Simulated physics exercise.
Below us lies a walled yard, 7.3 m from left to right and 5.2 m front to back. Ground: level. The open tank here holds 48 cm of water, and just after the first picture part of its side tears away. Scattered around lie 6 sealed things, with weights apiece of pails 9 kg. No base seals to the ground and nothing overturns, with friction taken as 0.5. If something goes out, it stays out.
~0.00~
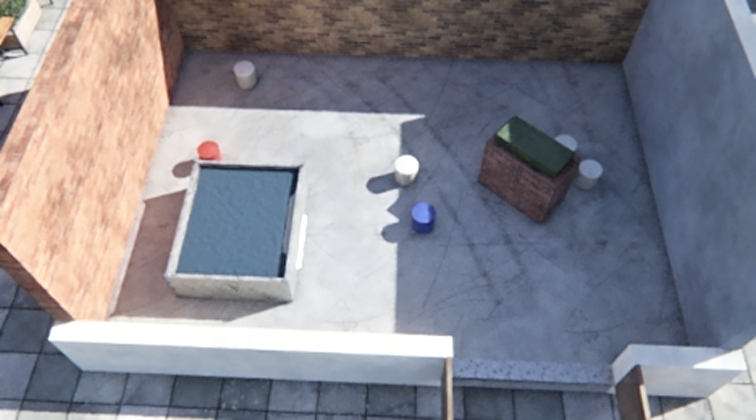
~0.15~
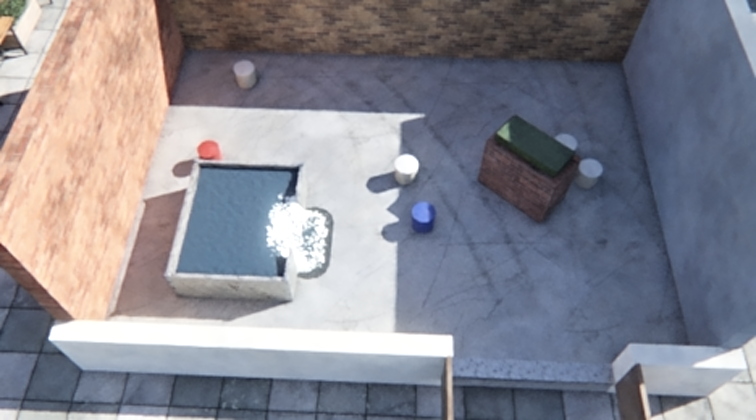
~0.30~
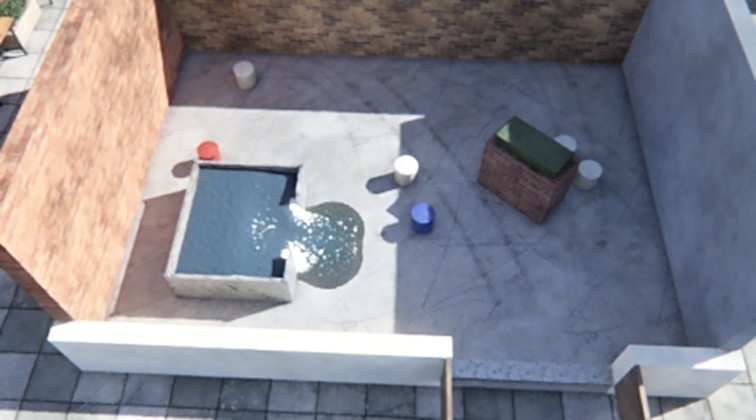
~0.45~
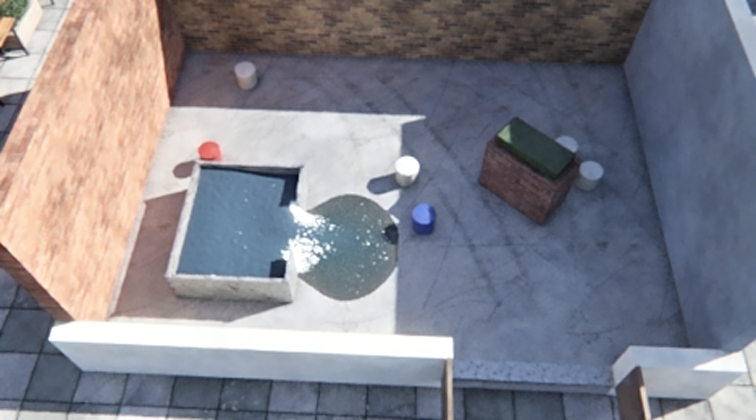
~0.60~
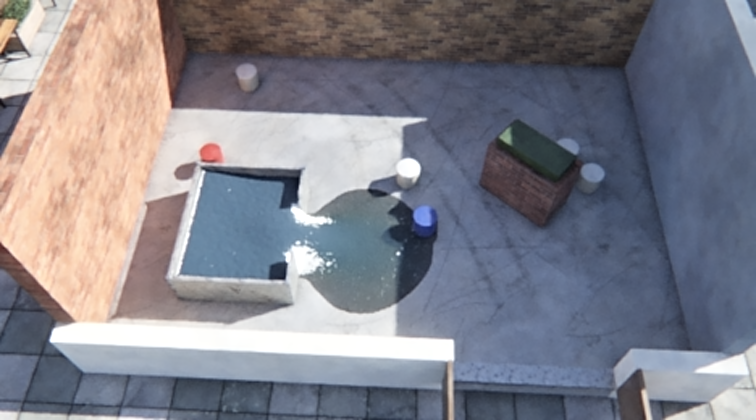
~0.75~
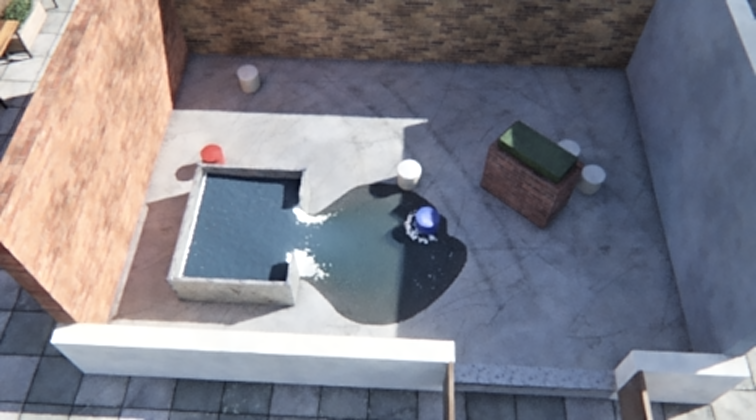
A tank's right side breaks open and water spreads across the yard around the blue pail.
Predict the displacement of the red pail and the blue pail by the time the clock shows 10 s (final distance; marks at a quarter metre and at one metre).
By the end the red pail is close to its start and the blue pail is well away.
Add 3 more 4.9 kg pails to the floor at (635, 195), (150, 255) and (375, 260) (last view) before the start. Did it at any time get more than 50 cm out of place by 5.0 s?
Result, in listed order: Not exceeded / not exceeded / exceeded.
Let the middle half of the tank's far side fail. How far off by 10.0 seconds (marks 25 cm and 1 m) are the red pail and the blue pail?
Under that change the red pail would sit tight and the blue pail would sit tight.
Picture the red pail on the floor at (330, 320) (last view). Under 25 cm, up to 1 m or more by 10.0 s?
In the end it keeps its place.
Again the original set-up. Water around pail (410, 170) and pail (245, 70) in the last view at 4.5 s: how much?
Close to 2 and 0 centimetres.
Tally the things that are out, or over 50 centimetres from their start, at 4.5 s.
By my reckoning, 1.
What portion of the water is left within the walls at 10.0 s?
Around 78 % of the water.
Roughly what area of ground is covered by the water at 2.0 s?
Around 16 m2 of it.
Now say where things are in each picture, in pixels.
The first picture shows the red pail at (208, 149), on the bottom; the blue pail at (424, 213) rests on the ground; 2.3 m2 under water; 0 of 6 have shifted.
The second picture shows the red pail at (208, 149), on the bottom; the blue pail at (424, 212), on the bottom; water covers 2.7 m2; 0 of 6 have shifted.
The third picture shows the red pail at (208, 149), on the bottom; the blue pail at (424, 213) rests on the ground; 3.3 m2 under water; 0 of 6 have shifted.
The fourth picture shows the red pail at (209, 150), on the bottom; the blue pail at (424, 214), on the bottom; 4.0 m2 under water; 0 of 6 have shifted.
The fifth picture shows the red pail at (210, 152), on the bottom; the blue pail at (426, 216), on the bottom; water covers 4.8 m2; 0 of 6 have shifted.
The sixth picture shows the red pail at (211, 153), on the bottom; the blue pail at (428, 217) rests on the ground; water covers 5.6 m2; 0 of 6 have shifted.
After 2.0 s the red pail is near (211, 153), 0.0 m from its start, aground; the blue pail is near (506, 208), 1.1 m from its start, aground; 0 of 6 are out; 0 afloat.
After 4.5 s the red pail is near (211, 153), 0.0 m from its start, aground; the blue pail is near (592, 258), 2.2 m from its start, aground; 0 of 6 are out; 0 afloat.
After 7.0 s the red pail is near (211, 153), 0.0 m from its start, aground; the blue pail is near (592, 258), 2.2 m from its start, aground; 0 of 6 are out; 0 afloat.
After 10.0 s the red pail is near (211, 153), 0.0 m from its start, aground; the blue pail is near (592, 258), 2.2 m from its start, aground; 0 of 6 are out; 0 afloat.
